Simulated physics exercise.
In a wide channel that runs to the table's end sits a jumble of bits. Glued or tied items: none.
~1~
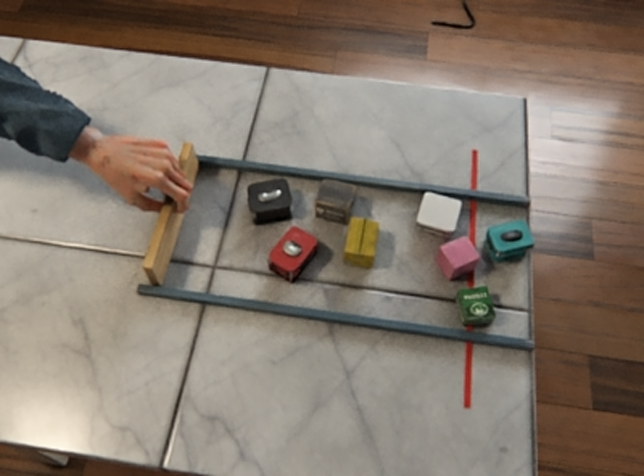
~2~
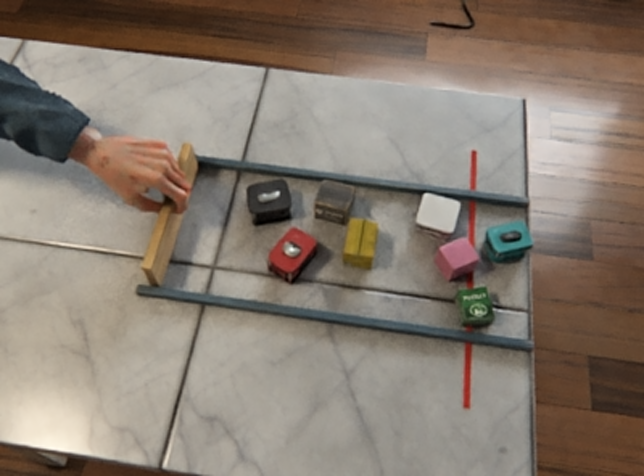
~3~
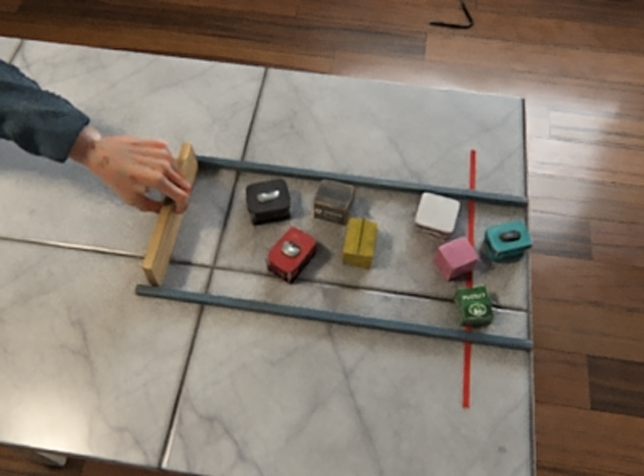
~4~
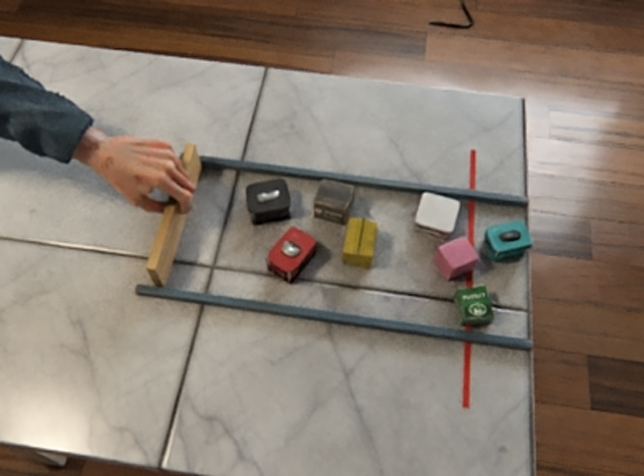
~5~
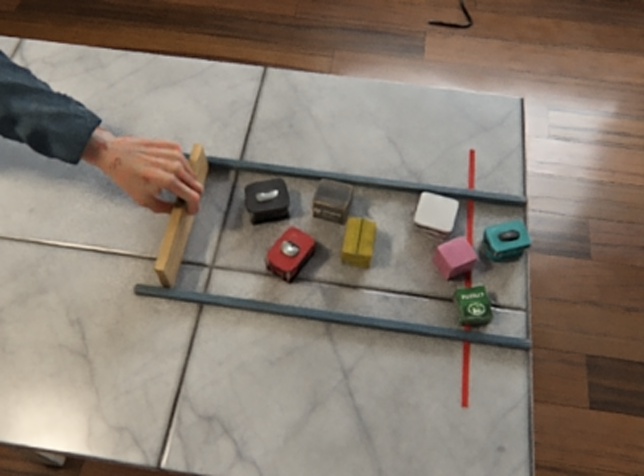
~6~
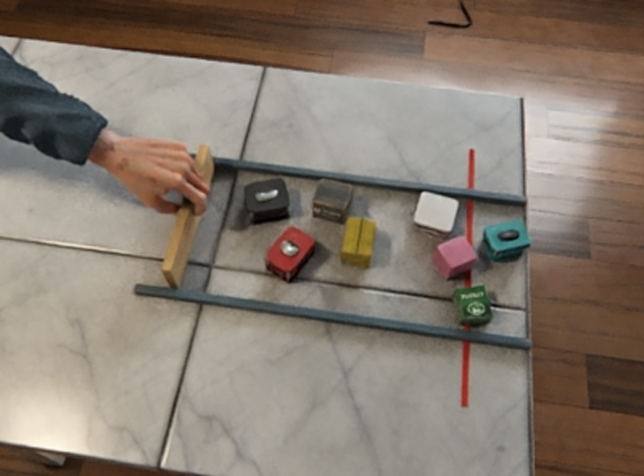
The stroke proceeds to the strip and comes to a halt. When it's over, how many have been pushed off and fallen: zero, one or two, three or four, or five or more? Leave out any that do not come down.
The push is going to clear three or four off the end.
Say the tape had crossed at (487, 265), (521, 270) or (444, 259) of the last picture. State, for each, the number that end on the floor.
5, 8, 2.
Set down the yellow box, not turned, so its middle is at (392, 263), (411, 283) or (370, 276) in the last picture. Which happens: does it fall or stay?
Well, in turn it sits tight; it sits tight; it sits tight.
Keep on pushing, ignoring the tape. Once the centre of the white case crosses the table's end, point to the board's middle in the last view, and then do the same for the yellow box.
Near (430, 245) and (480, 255).
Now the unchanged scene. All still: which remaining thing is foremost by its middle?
The grey box ends nearest.
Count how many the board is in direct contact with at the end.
2 end up touching it.
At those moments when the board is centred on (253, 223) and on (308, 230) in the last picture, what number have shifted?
At the first spot the count is 1, and at the second it is 4.
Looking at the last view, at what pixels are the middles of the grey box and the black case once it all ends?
About (532, 225), and the other about (492, 236).
Soon after, none off yet; turquoise case at rest near (504, 241); green box at rest near (472, 306); pink block at rest near (454, 258).
Then, one off so far; turquoise case falling near (533, 312); green box moving near (475, 309); pink block moved well along near (510, 276).
At rest, the number that fall off is three or four; fallen, white case, pink block and turquoise case.
